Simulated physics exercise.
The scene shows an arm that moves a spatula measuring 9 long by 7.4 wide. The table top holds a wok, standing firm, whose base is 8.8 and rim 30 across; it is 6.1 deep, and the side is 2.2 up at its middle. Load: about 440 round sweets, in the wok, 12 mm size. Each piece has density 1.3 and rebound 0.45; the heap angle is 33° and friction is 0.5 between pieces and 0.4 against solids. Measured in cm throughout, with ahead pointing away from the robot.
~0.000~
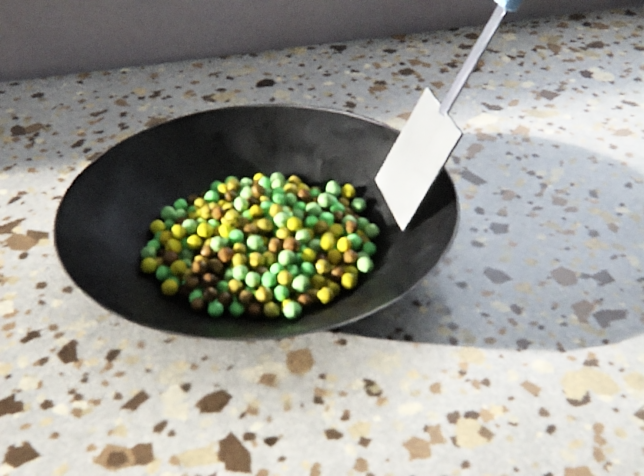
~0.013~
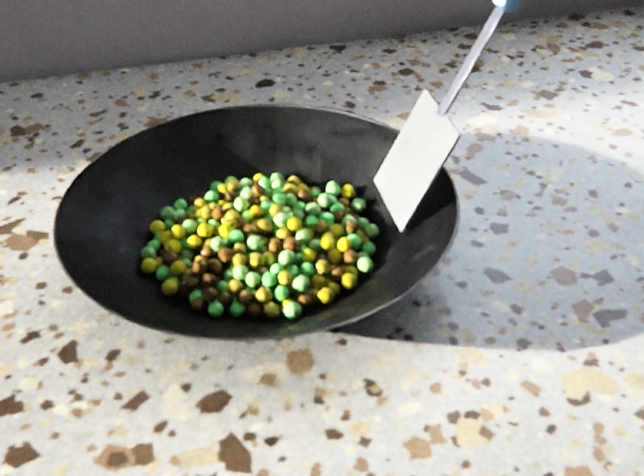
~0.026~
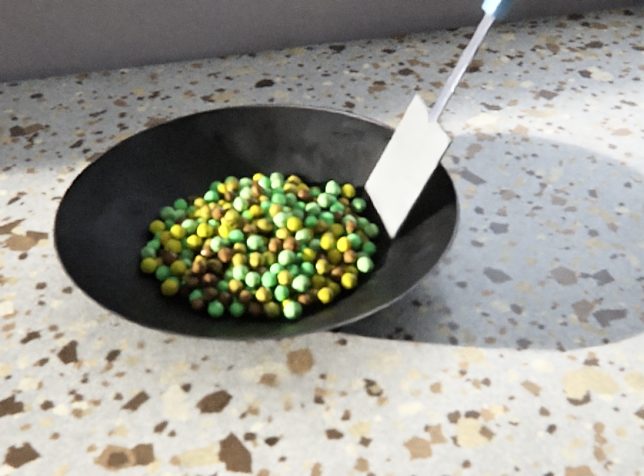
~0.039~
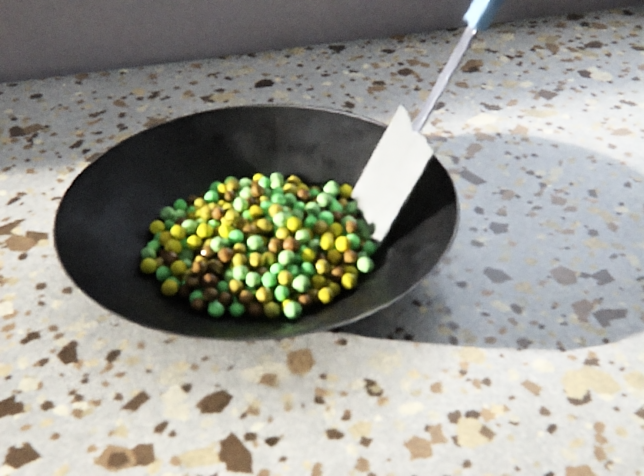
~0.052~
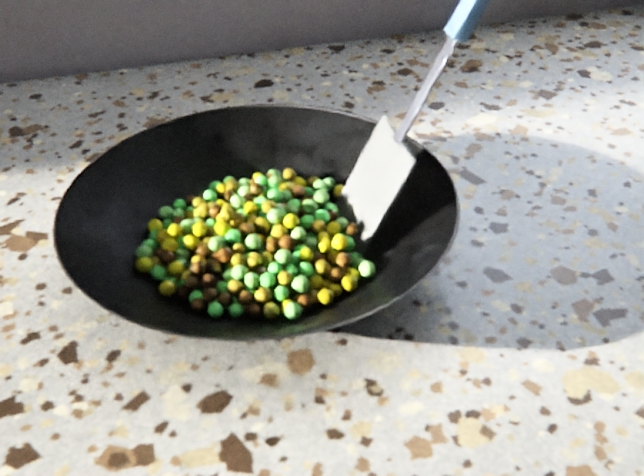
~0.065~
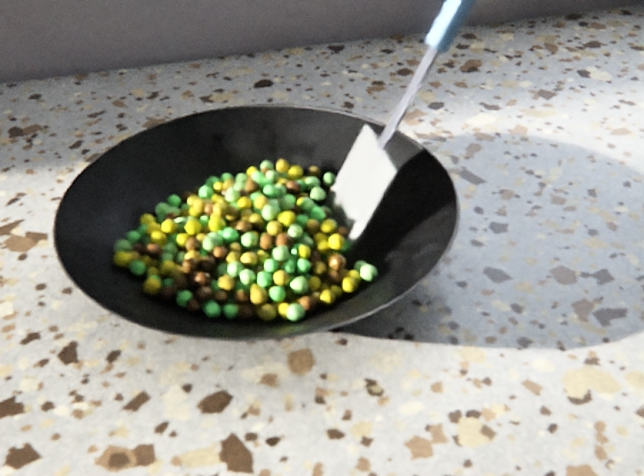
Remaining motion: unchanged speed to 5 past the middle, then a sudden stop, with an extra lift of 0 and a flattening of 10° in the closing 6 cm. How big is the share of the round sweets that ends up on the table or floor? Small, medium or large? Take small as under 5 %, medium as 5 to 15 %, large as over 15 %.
Medium, so between 5 and 15 %.
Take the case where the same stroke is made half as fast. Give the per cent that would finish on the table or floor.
0 per cent, about.
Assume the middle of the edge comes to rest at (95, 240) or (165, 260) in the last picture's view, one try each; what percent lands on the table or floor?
First try about 55 percent, second about 25 percent.
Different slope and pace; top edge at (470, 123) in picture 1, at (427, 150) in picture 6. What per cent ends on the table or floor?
Roughly 0 percent ends up there.
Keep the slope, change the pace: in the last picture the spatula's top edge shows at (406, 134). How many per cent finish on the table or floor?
Roughly 0 per cent.
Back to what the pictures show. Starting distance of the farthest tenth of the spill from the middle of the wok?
Roughly 40 cm.
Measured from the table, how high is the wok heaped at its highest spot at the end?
Roughly 7.0 centimetres.
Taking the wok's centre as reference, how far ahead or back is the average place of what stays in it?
Offset: About 5.5 cm, ahead.
After 0.10 s, sloping 63°, highest piece 6 above the table; 436 in the wok.
After 0.13 s, sloping 59°, highest piece 8 above the table; 433 in the wok, 3 on the blade or in flight.
After 0.34 s, sloping 53°, highest piece 7 above the table; 400 in the wok, 30 on the table or floor, 6 on the blade or in flight.
After 1.39 s, sloping 53°, highest piece 7 above the table; 399 in the wok, 37 on the table or floor.
In the end, 399 in the wok, 37 on the table or floor. That is 8 % on the table or floor.
